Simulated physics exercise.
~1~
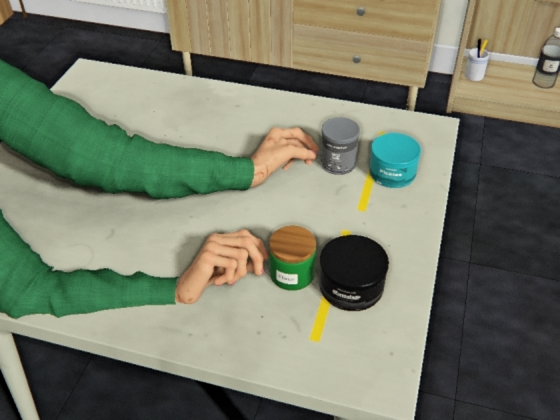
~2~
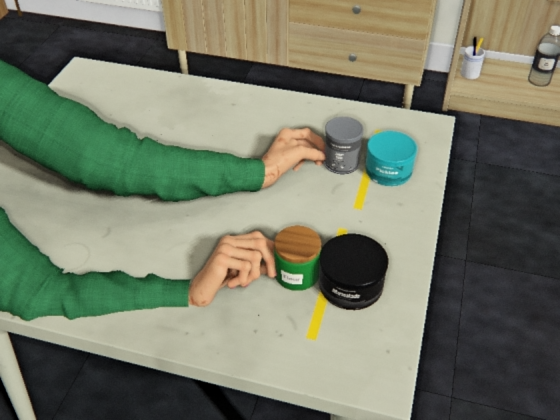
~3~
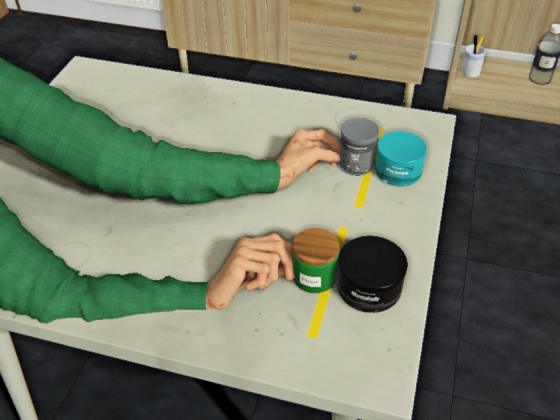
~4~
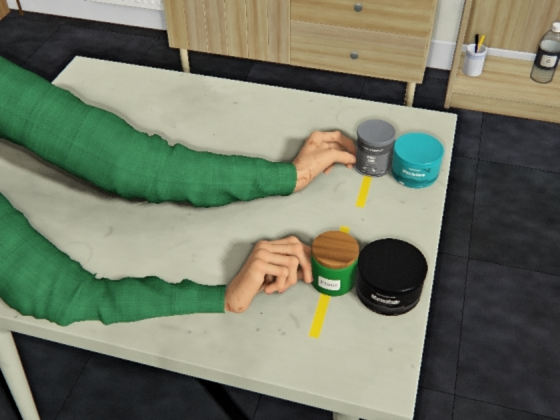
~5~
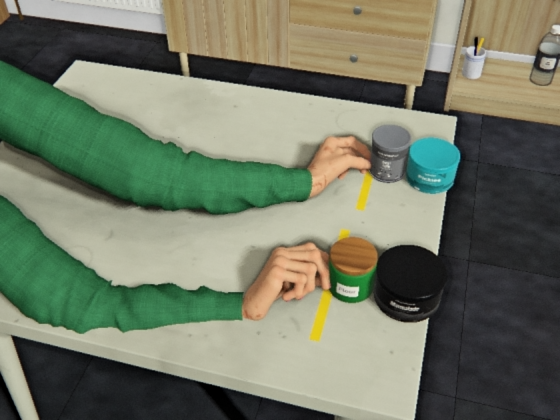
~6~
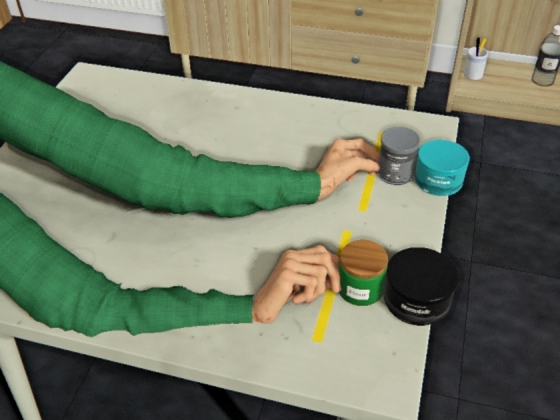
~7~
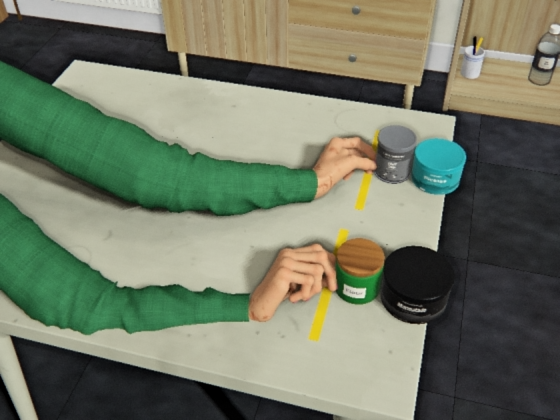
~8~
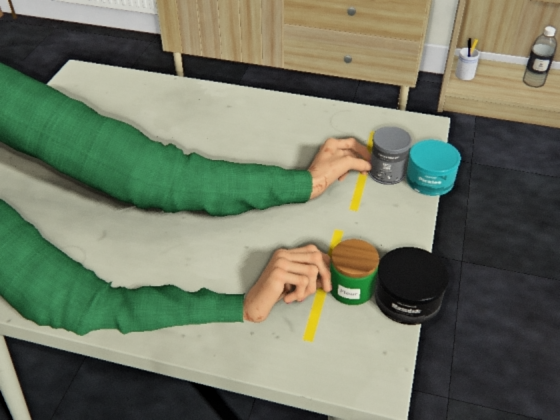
Two green-sleeved arms push four containers right across a table, stopping with all still on top.
